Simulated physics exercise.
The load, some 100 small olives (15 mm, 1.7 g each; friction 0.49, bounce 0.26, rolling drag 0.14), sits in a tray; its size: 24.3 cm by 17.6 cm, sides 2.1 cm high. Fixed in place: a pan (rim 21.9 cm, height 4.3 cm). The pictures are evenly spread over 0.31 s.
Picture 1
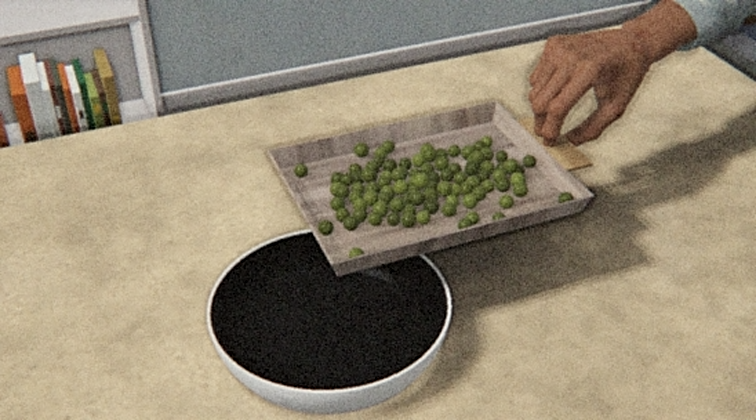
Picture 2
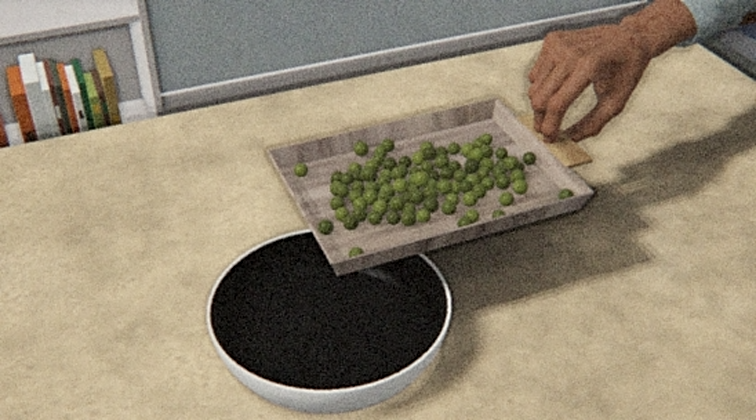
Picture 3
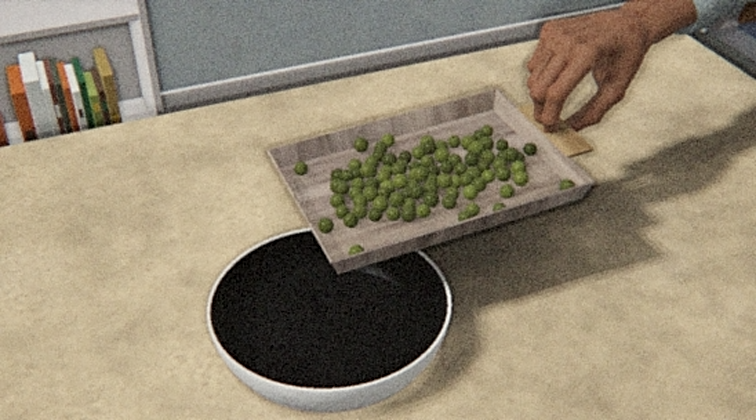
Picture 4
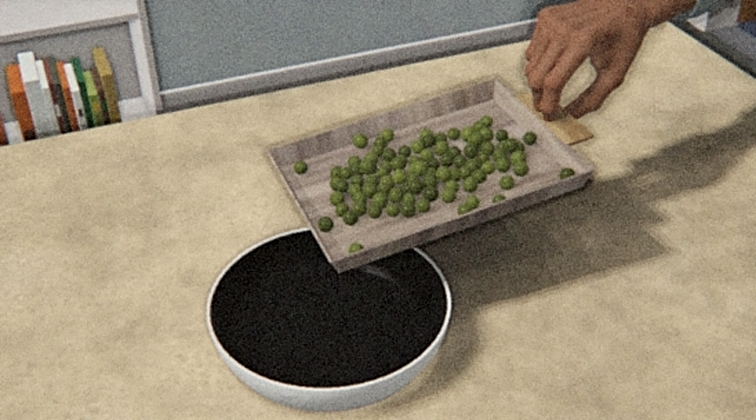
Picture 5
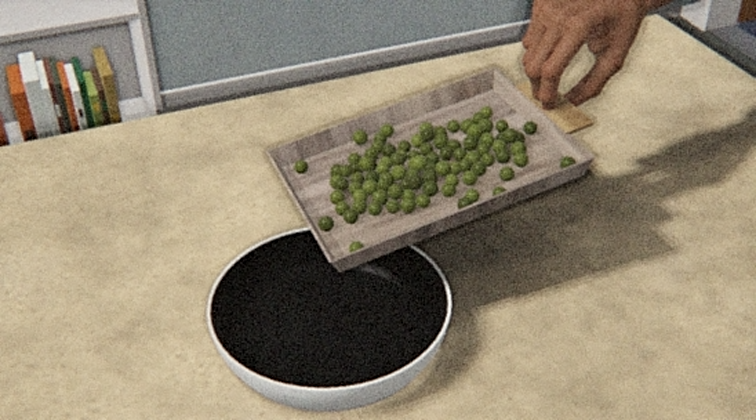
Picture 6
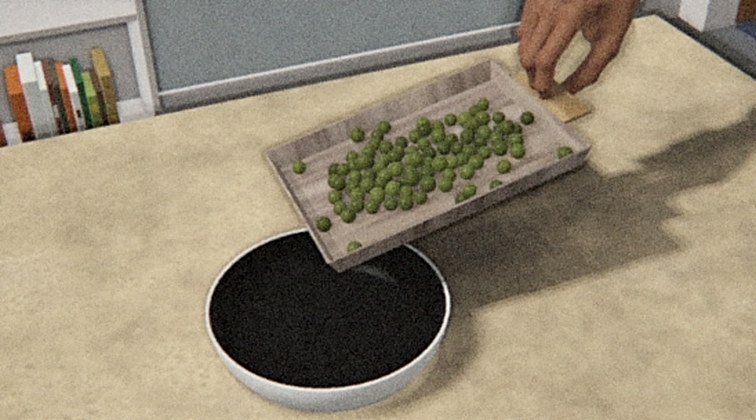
On a beige countertop, a hand slowly tilts a tray of small green olives leftward.
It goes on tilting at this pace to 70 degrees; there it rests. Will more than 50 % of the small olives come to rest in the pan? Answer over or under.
Share caught, set against 50 %: Under.
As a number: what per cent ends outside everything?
About 30 per cent.
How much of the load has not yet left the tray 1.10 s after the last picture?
Some 100 per cent of the load.
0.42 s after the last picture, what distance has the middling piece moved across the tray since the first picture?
Some 5 cm.
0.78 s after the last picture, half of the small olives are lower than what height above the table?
Some 14 cm.
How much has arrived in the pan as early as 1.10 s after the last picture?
About 0 per cent by then.
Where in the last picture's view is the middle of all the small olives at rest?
At about (281, 285).
Then, 0.42 s after the last picture, tilt 32 degrees; tray 100 %; middle of all pieces on or above the table near (358, 164).
Then, 0.78 s after the last picture, tilt 50 degrees; tray 100 %; middle of all pieces on or above the table near (336, 163).
Then, 1.10 s after the last picture, tilt 65 degrees; tray 100 %; middle of all pieces on or above the table near (321, 158).
Then, 1.41 s after the last picture, tilt 70 degrees; tray 95 %, outside 5 %; middle of all pieces on or above the table near (311, 165).
In the end, tray 30 %, outside 30 %, pan 35 %.
